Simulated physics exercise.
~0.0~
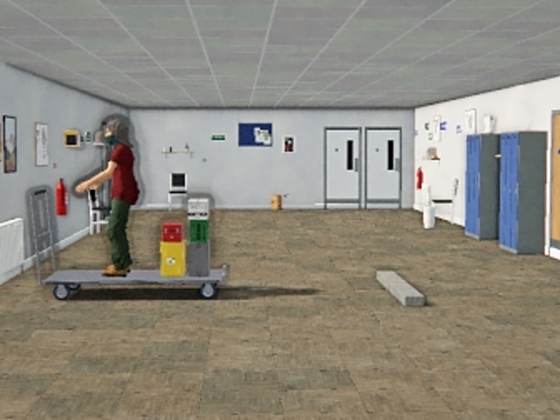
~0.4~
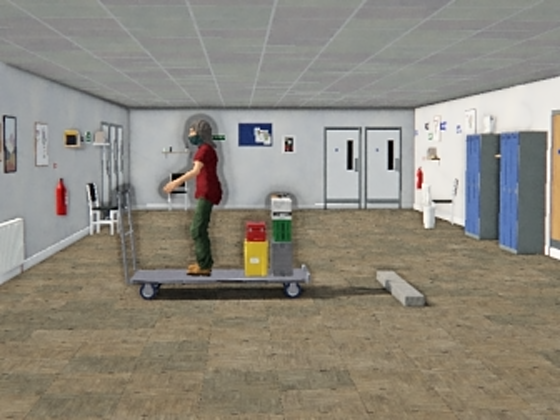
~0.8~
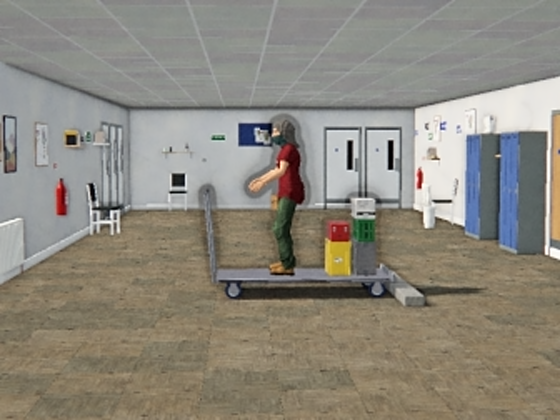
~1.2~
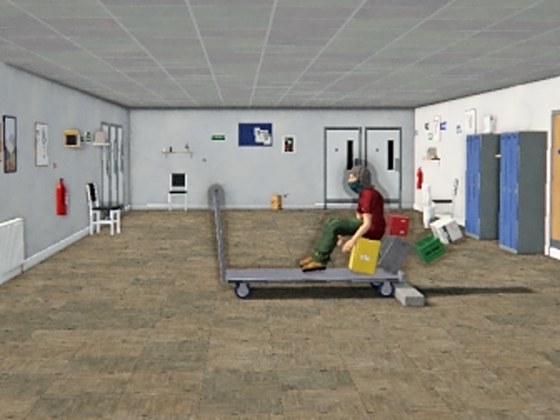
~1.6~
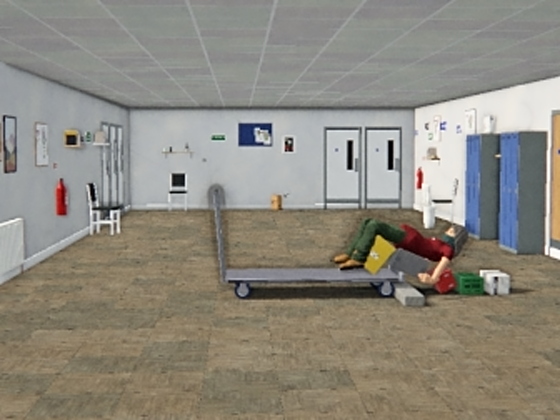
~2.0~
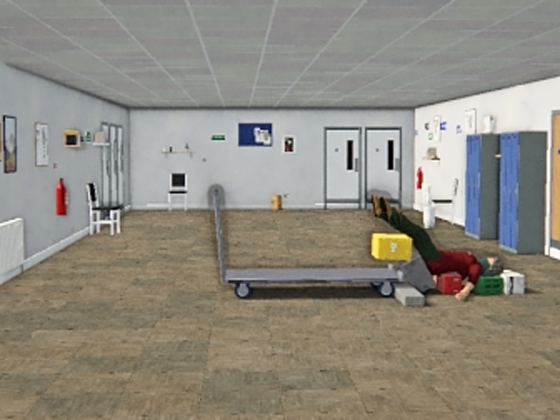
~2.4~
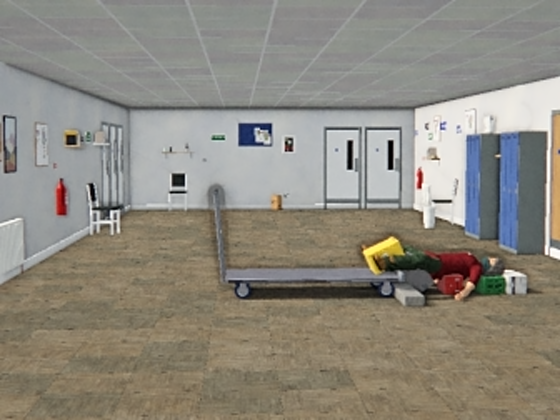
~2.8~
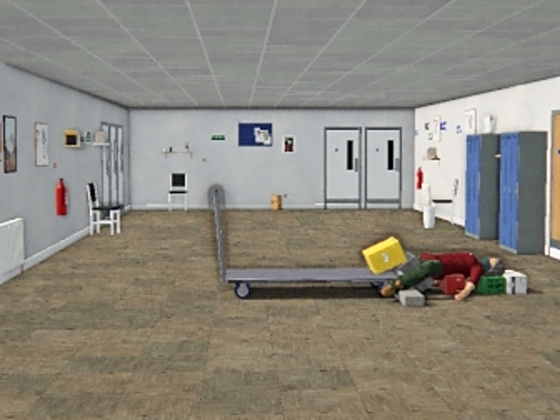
In the video, a figure in a red top rides a flat cart stacked with crates rightward until it stops against a low block; the figure and load pitch forward, and the figure ends lying among fallen crates beyond the cart's front, a yellow tote tipped near its edge.
